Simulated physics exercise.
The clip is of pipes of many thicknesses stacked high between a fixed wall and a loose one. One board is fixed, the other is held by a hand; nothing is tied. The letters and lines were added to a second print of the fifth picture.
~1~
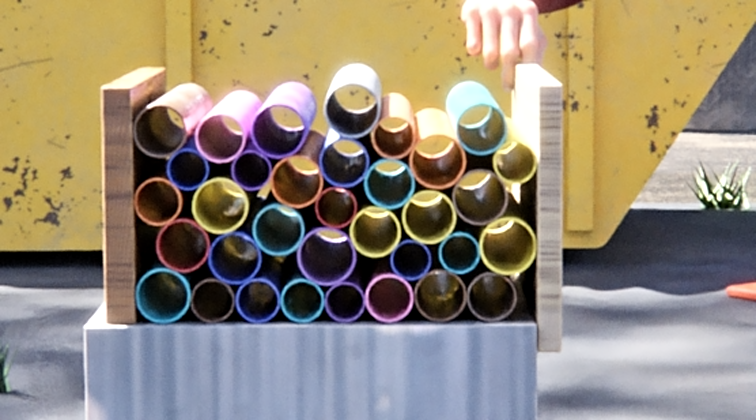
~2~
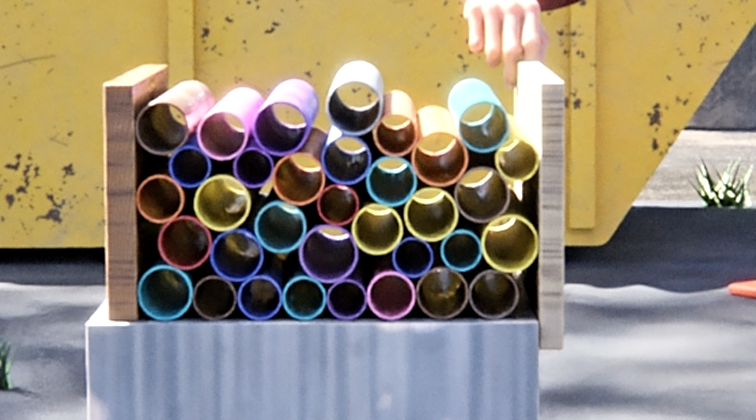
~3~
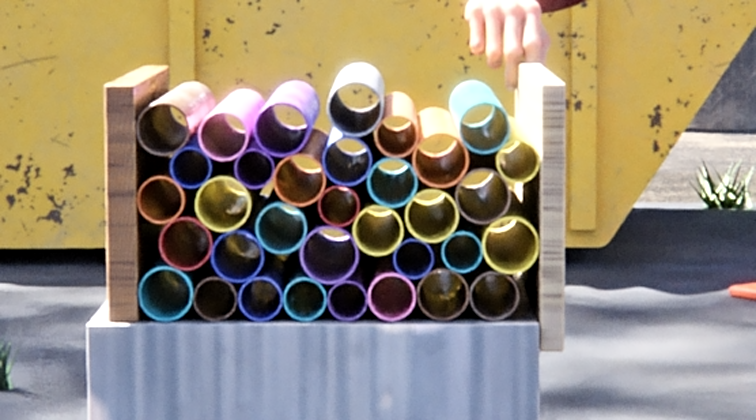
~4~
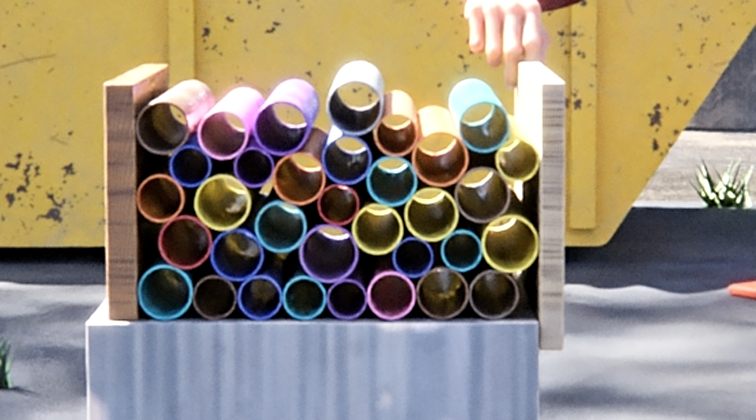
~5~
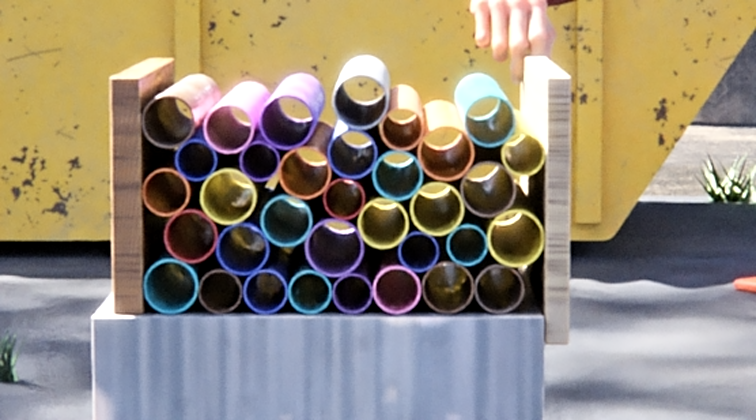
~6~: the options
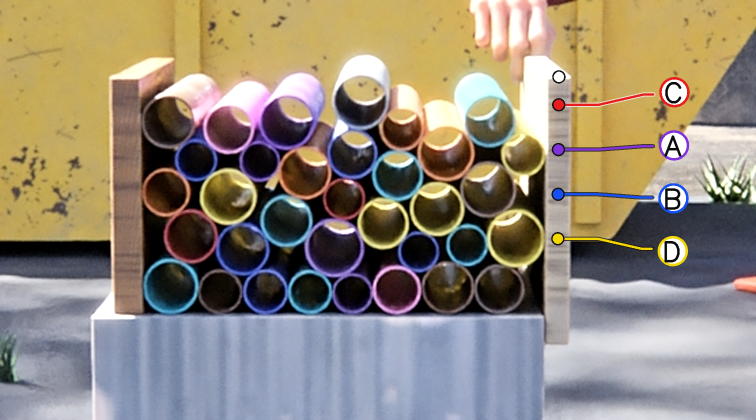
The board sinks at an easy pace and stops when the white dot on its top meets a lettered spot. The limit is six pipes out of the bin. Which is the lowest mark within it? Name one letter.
The last mark within the limit is D.
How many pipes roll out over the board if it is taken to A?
It comes to none.
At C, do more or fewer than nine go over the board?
Fewer than nine.
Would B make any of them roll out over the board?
No, at B.
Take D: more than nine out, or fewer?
At D, fewer than nine.
On the copy, A at (559, 149); B at (559, 195); C at (559, 104); D at (558, 239); the white dot at (559, 77).
On D. First, top of the board (545, 153).
Then, top of the board (545, 237).
Finally, top of the board (545, 238), two out over the board.
By contrast, A none out over the board; B none out over the board; C none out over the board.
